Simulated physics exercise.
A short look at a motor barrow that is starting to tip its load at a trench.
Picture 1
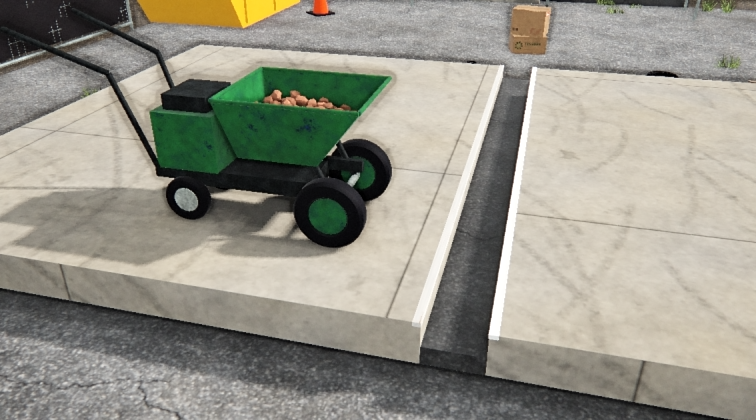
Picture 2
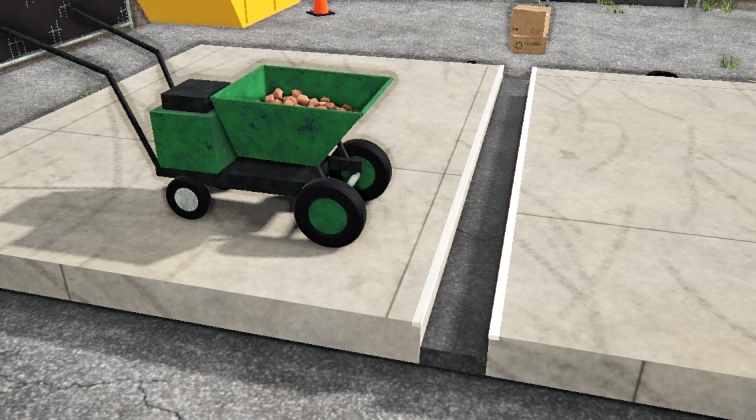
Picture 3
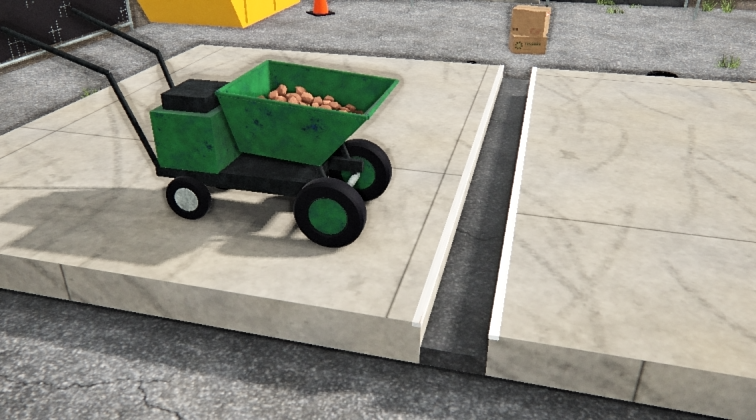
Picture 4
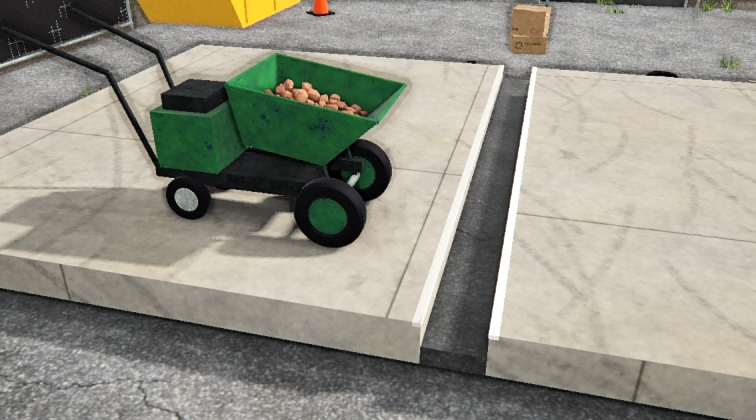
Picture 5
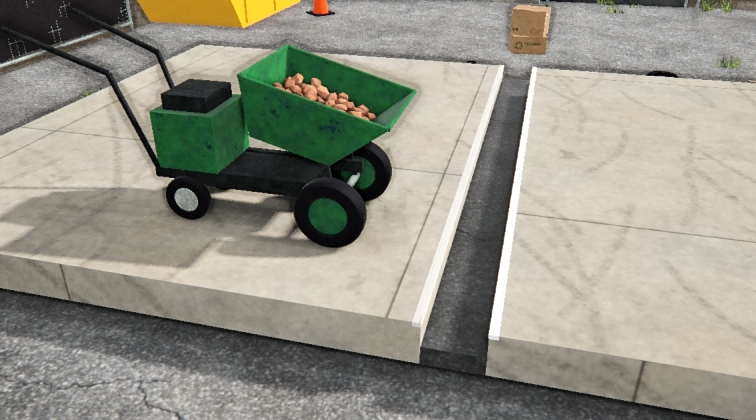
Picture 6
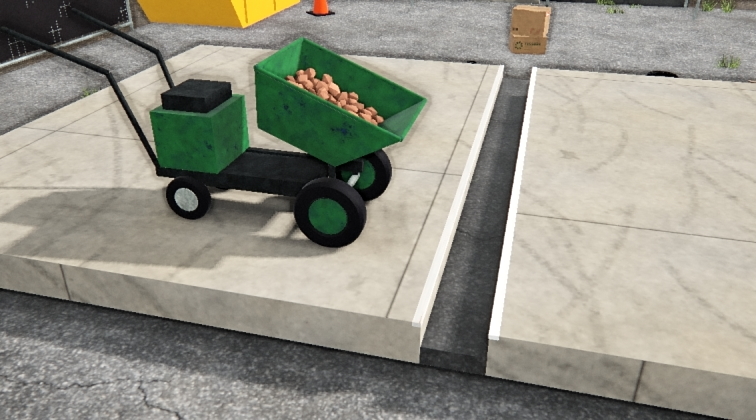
The green skip of a motor barrow tilts forward to the right, carrying brown lumps.
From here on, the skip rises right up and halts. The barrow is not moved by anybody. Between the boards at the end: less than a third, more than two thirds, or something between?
Caught: Above two thirds.
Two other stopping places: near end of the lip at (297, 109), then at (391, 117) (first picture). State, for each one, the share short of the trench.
In order, close to 50 and 0 in a hundred.
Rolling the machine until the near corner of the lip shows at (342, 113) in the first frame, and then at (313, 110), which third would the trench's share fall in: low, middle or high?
First above two thirds, then the middle third.
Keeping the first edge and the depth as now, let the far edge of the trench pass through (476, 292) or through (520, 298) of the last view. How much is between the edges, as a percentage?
60 %, give or take, and then 100 %.
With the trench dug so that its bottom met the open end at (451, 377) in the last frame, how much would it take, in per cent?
100 %.
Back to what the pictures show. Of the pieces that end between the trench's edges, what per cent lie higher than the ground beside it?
Roughly 20 %.
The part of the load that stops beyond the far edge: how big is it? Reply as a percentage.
Around 0 %.
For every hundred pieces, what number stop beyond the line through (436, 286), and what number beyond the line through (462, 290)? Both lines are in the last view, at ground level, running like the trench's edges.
Around 90 in a hundred for the first, 50 in a hundred for the second.
Shortly afterwards, skip tipped steeply; the whole lot in the skip.
Next, skip tipped right over; near two thirds in the skip; near a third in or heaped over the trench.
Some moments later, skip tipped right over; a little in the skip; the bulk in or heaped over the trench; only a few beyond it.
In the end, skip tipped right over; a little in the skip; the bulk in or heaped over the trench; only a few beyond it.
